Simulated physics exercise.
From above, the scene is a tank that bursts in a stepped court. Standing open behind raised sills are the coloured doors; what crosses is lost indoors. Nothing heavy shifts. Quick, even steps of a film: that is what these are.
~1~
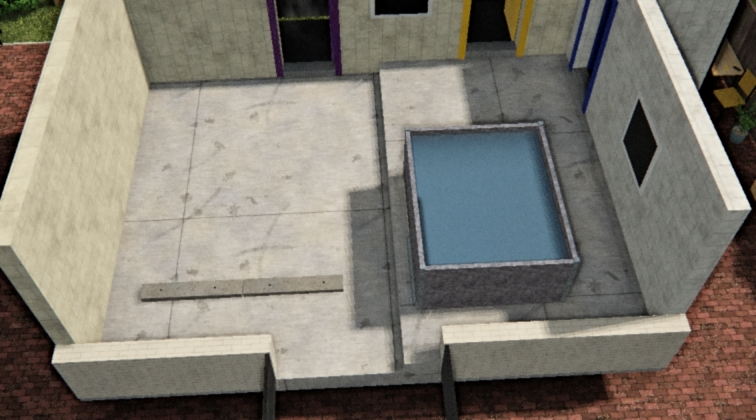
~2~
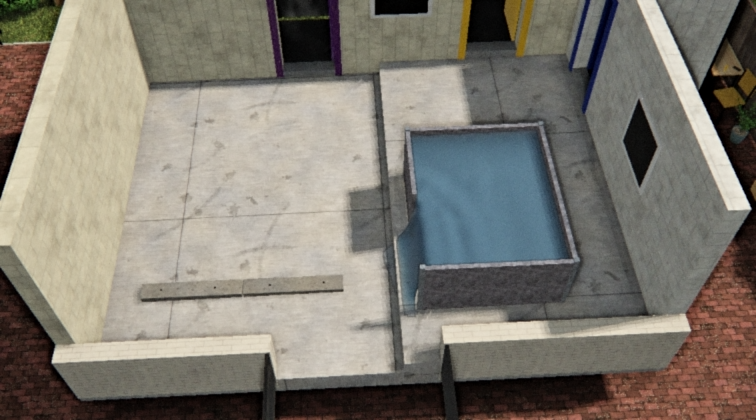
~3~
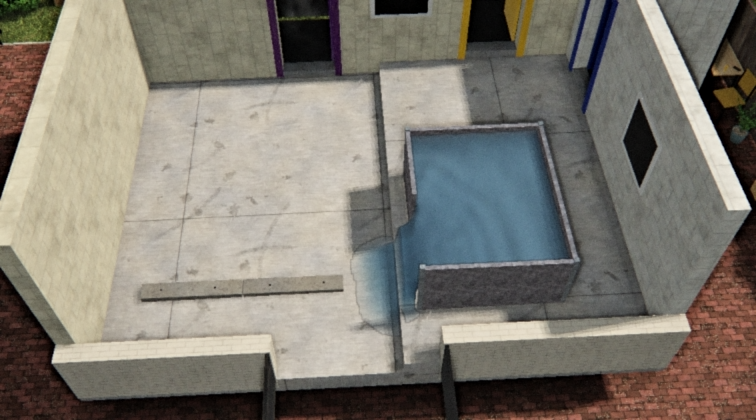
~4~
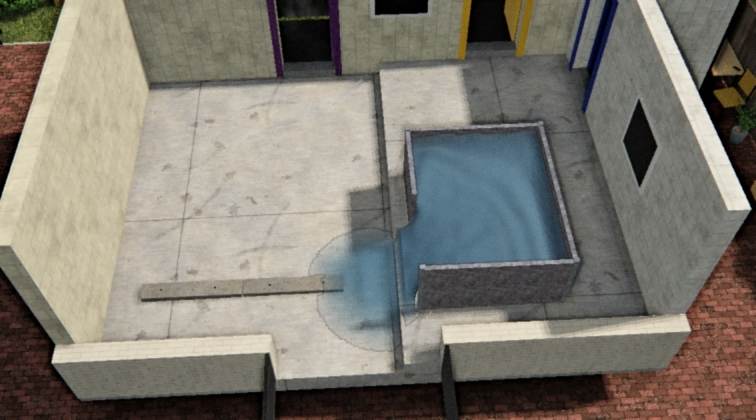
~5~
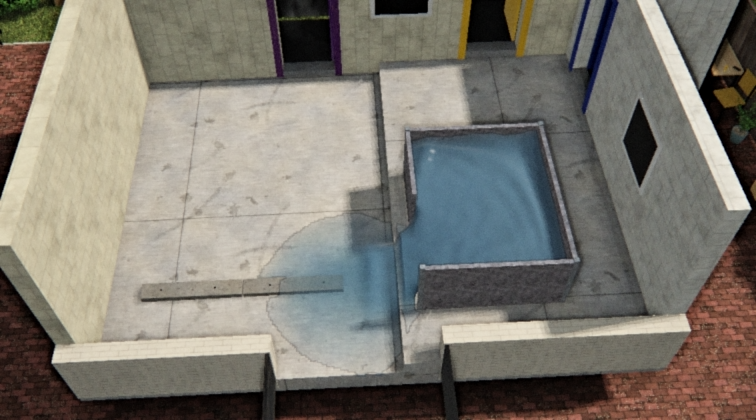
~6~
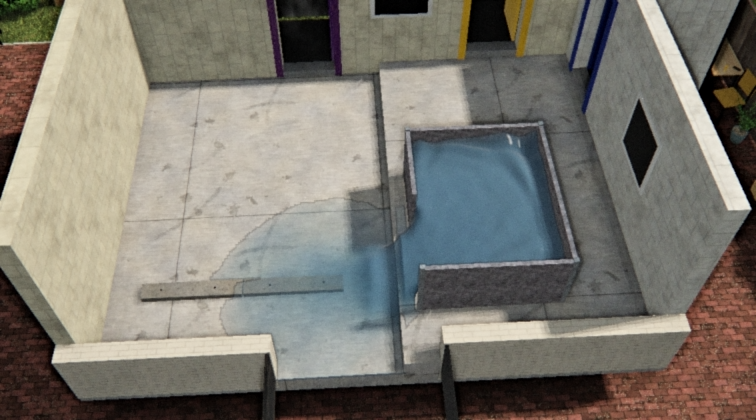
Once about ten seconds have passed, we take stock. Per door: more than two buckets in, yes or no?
Yellow door no, purple door yes, blue door no.
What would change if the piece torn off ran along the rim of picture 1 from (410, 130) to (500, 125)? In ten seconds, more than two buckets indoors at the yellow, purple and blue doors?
The yellow one tops the mark; the purple one tops the mark; the blue one tops the mark.
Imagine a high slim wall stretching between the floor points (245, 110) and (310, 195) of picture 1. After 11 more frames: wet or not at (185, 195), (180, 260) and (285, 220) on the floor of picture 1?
As listed: Under water, awash, awash.
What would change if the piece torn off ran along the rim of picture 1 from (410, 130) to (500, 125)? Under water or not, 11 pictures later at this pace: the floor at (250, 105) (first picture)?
Answer: Under water.
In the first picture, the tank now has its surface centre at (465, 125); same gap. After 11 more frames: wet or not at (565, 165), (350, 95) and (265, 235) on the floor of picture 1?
Spared, spared, soaked.
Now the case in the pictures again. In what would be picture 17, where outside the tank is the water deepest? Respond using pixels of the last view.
Around (97, 372).
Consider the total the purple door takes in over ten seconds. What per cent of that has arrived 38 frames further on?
Around 15 in a hundred.
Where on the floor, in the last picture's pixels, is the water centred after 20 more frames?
I'd say around (302, 231).
A moment on, water covers 35 % of the floor; the yellow door not reached, the purple door not reached, the blue door not reached.
Next, water covers 40 % of the floor; the yellow door not reached, the purple door not reached, the blue door not reached.
Then, water covers 45 % of the floor; the yellow door not reached, the purple door not reached, the blue door not reached.
Later, water covers 65 % of the floor; the yellow door not reached, the purple door under two buckets in, the blue door not reached.
In the end, water covers 65 % of the floor; the yellow door wet at the sill, nothing in, the purple door over two buckets in, the blue door not reached.
